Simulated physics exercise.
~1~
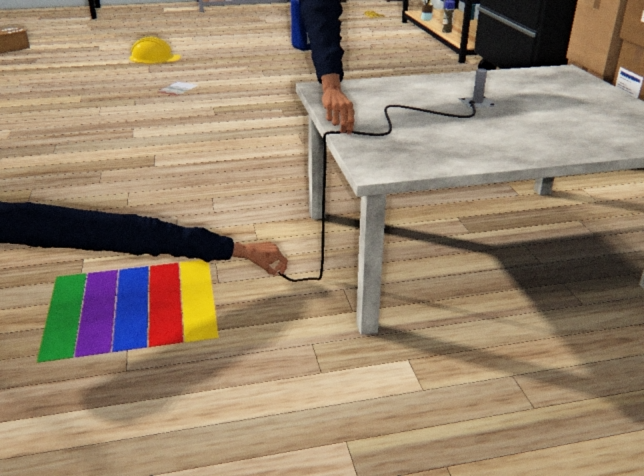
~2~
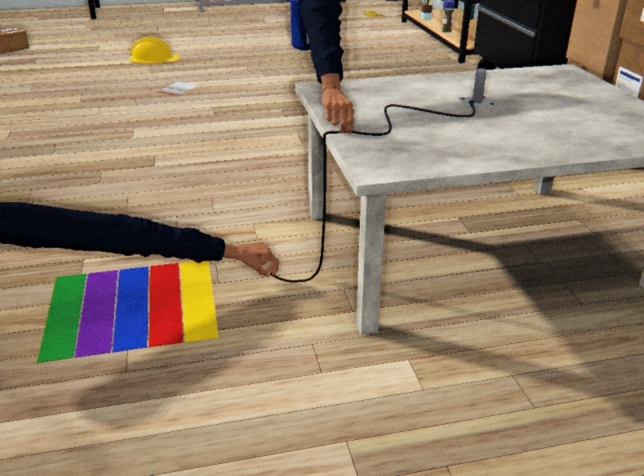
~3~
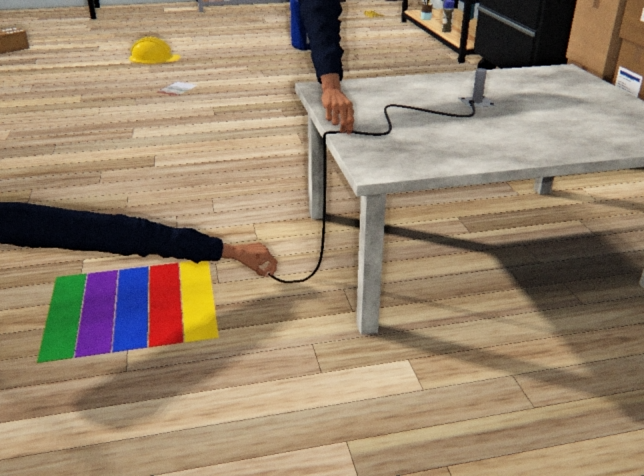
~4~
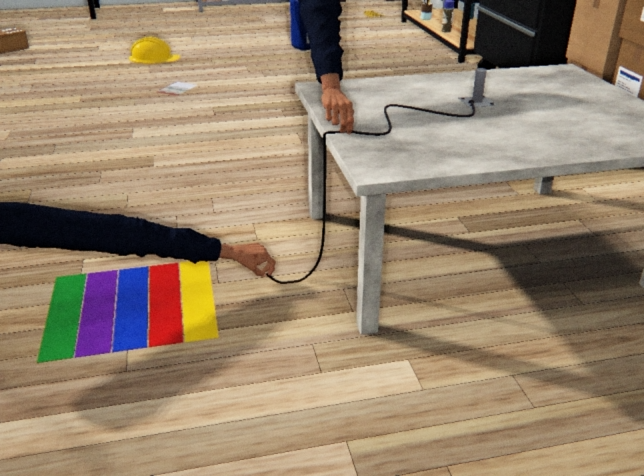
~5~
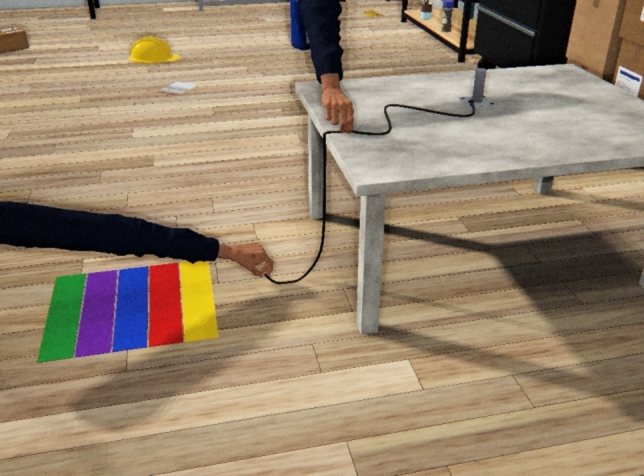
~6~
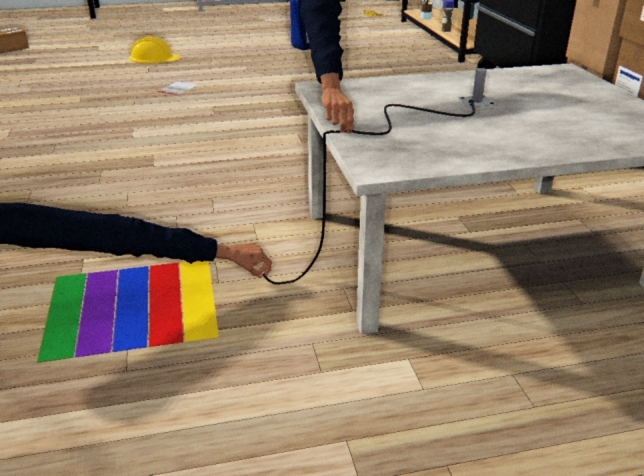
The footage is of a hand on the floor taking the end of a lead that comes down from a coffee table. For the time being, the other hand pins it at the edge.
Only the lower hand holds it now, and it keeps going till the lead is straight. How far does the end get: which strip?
As far as the green strip.
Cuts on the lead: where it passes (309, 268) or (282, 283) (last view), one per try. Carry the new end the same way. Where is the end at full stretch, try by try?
I'd say somewhere near (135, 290) the first time and near (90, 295) the second time.
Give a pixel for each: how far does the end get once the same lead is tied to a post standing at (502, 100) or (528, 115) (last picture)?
In that order: (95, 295) and (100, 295).
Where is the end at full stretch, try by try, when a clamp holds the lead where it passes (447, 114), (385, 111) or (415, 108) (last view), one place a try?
Approximately at (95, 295), at (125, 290) and at (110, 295), in that order.
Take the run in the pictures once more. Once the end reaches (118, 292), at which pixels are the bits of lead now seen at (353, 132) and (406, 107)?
Well, the first one sits at (295, 187), and the second one sits at (372, 113).
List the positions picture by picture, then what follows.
The first frame shows end (279, 272); yellow (200, 323); red (166, 328); blue (130, 333); purple (95, 337); green (58, 342).
The second frame shows end (271, 273); lead through (474, 113) (406, 107) (390, 125) (335, 133) (325, 197) (321, 263).
The third frame shows end (269, 274).
The fourth frame shows end (267, 274); lead through (474, 113) (406, 107) (390, 125) (335, 133) (325, 197) (318, 262).
The fifth frame shows end (265, 274).
The sixth frame shows end (263, 274); lead through (474, 112) (406, 107) (390, 124) (335, 132) (324, 197) (313, 261).
Soon after, end near (118, 292); over blue.
Then, end near (82, 297); over purple.
At full stretch, end near (61, 299); over green. Over green.
